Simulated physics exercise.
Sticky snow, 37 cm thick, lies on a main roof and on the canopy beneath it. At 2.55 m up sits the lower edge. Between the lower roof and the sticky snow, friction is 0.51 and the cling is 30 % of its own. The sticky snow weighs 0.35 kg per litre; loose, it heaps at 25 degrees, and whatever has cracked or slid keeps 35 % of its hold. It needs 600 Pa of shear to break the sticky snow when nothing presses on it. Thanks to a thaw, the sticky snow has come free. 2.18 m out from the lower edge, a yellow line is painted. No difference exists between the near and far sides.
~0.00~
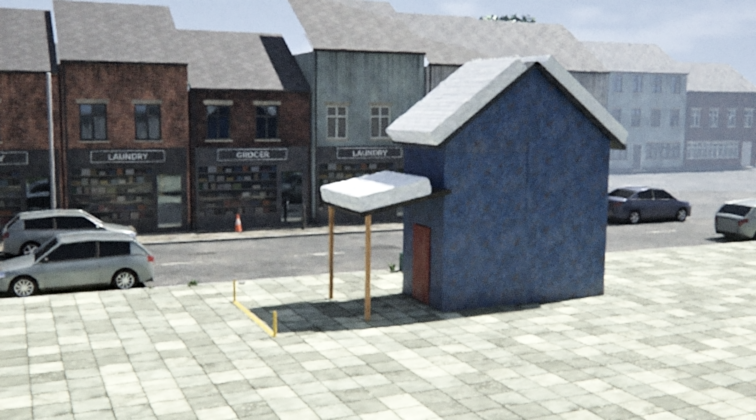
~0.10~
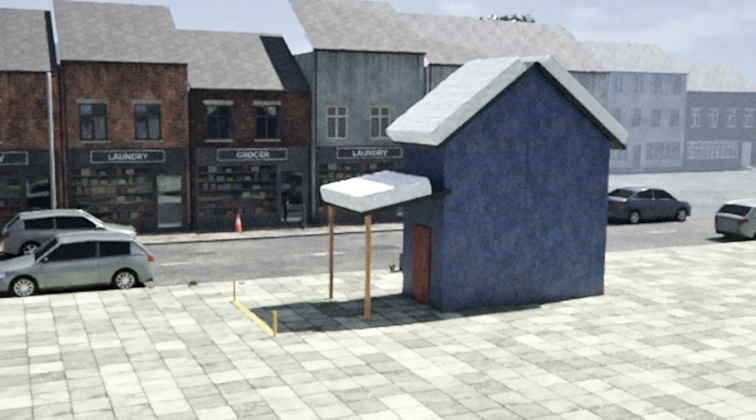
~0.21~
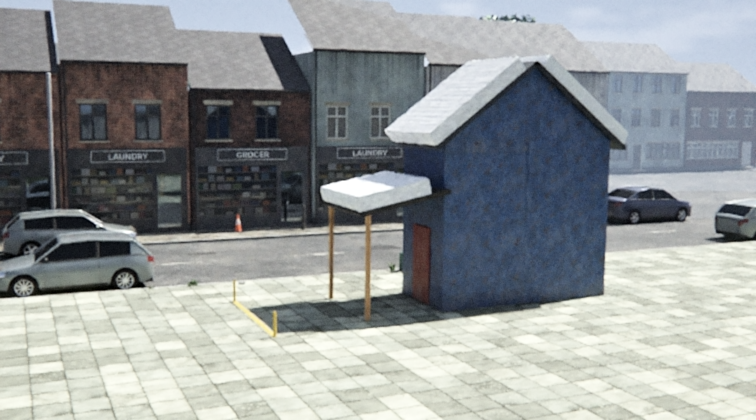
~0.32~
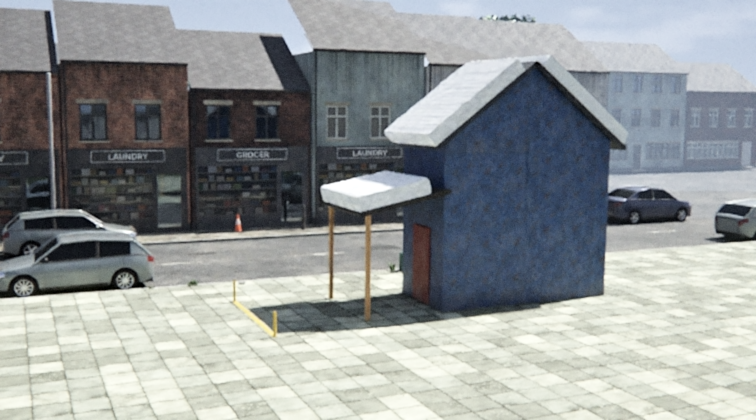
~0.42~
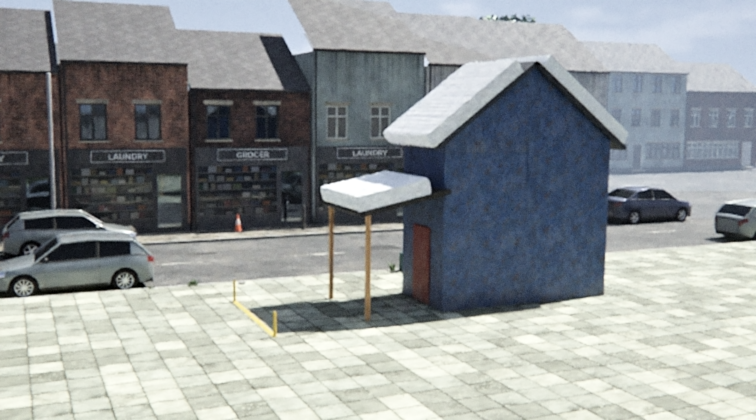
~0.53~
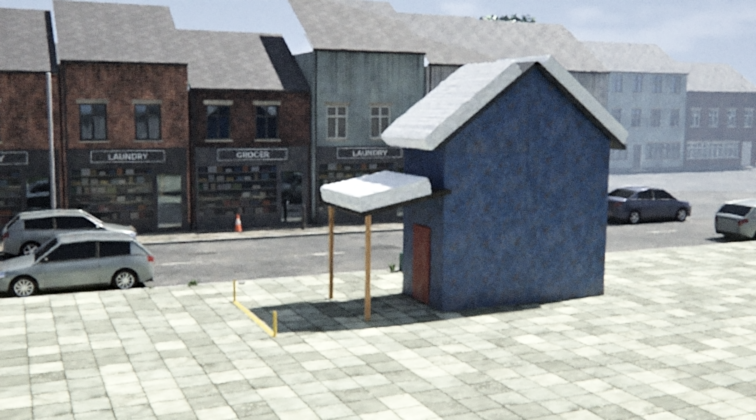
The clip opens on a small blue building with a red door, thick white snow covering its pitched roof and the canopy on posts at its left. The main roof's snow then creeps very slightly down the left slope, while the canopy, parked cars and shopfronts behind show no visible movement.
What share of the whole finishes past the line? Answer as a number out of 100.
I would say 2 per cent of the whole.
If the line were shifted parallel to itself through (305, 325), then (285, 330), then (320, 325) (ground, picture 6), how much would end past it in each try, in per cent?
The three tries give 12 %, 6 % and 20 % in turn.
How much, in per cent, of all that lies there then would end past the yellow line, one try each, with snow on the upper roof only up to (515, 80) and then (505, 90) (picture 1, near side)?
It would be around 0 percent and then around 0 percent.
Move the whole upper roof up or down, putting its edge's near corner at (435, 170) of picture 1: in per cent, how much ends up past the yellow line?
Result: Near 0 %.
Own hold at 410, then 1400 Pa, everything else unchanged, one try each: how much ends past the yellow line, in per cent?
The answers, in order, are 12 % and 0 %.
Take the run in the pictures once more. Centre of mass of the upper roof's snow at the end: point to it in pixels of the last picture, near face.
Look around (362, 244) on the near face.
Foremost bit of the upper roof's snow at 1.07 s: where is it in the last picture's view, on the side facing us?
I'd point to around (403, 181).
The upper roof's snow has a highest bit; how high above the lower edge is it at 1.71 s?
At that moment the top of the snow is about 2.4 m above the lower edge.
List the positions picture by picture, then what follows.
The first picture shows front end of the sticky snow at (437, 132).
The second picture shows front end of the sticky snow at (437, 132), its middle shifted 7 mm.
The third picture shows front end of the sticky snow at (436, 133), its middle shifted 2.8 cm.
The fourth picture shows front end of the sticky snow at (435, 128), its middle shifted 6.2 cm, 2 % of it past the upper edge, in one piece.
The fifth picture shows front end of the sticky snow at (433, 135), its middle shifted 11 cm, 4 % of it past the upper edge, in one piece.
The sixth picture shows front end of the sticky snow at (431, 138), its middle shifted 18 cm, 6 % of it past the upper edge, in one piece.
By 1.07 s, none is below the lower edge and 0 % is past the line.
By 1.71 s, none is below the lower edge and 0 % is past the line.
By 2.36 s, none is below the lower edge and 0 % is past the line.
By 3.00 s, 26 % is below the lower edge and 0 % is past the line.
By 5.00 s, at the end, 39 % is below the lower edge and 2 % is past the line.
